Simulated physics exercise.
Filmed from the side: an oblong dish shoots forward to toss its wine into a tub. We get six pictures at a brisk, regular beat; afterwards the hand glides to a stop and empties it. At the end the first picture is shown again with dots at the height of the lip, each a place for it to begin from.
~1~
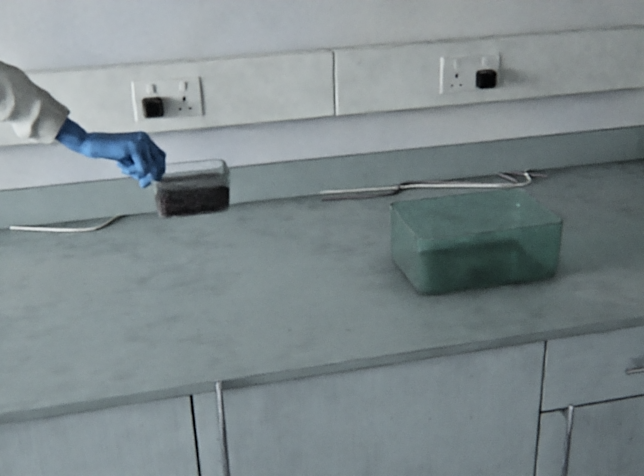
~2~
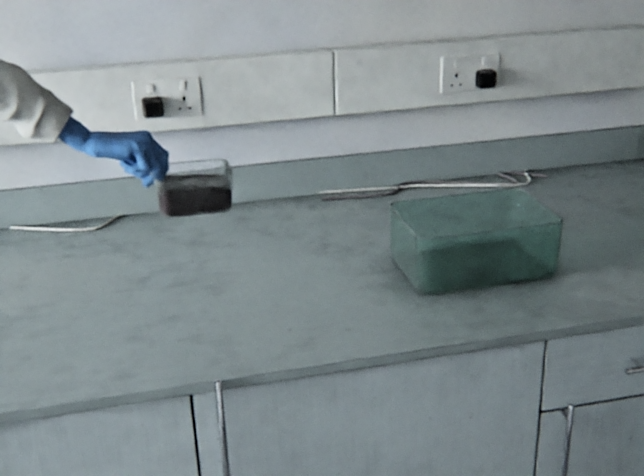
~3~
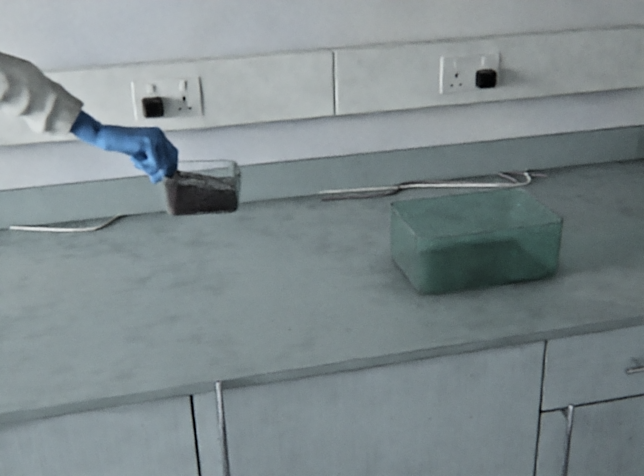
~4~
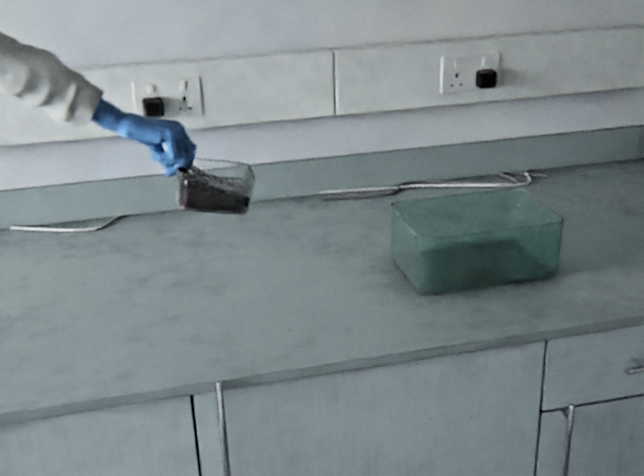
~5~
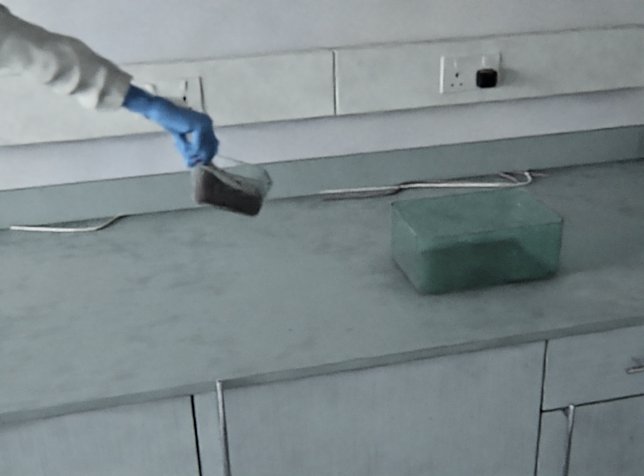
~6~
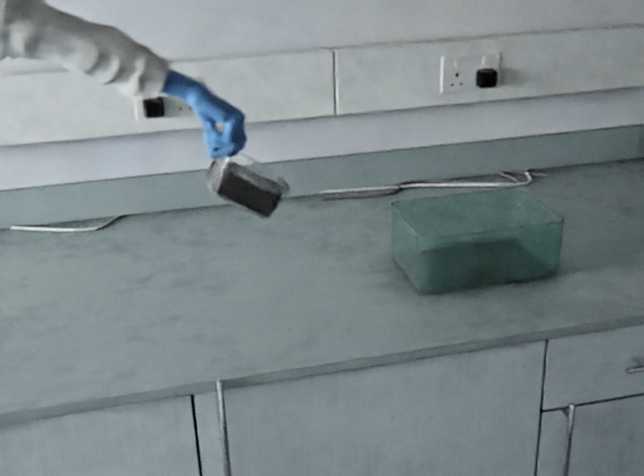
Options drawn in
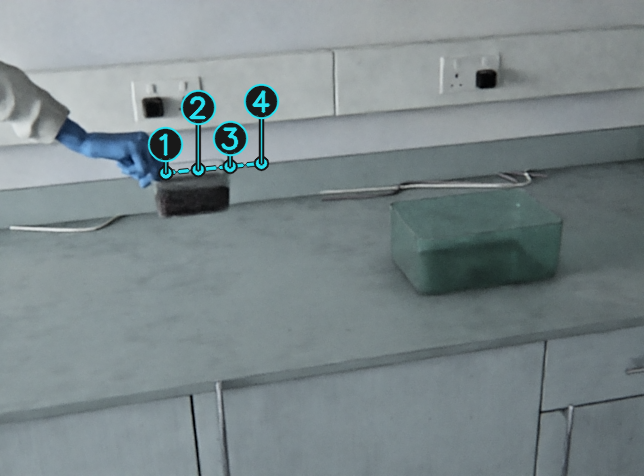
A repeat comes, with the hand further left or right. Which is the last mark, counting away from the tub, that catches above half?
It is 4.
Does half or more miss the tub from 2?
Yes, it does.
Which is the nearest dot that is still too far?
3.
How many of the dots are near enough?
One of them.
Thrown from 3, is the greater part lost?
Yes.
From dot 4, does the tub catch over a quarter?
Yes.
On the marked copy, 1 at (165, 172); 2 at (198, 169); 3 at (230, 166); 4 at (261, 163).
If 1 is chosen, about 0 % lands in the tub, 100 % falls short.
If 2 is chosen, about 0 % lands in the tub, 96 % falls short and 4 % goes beside or beyond.
If 3 is chosen, about 8 % lands in the tub, 84 % falls short and 8 % goes beside or beyond.
If 4 is chosen, about 81 % lands in the tub, 13 % falls short and 6 % goes beside or beyond.
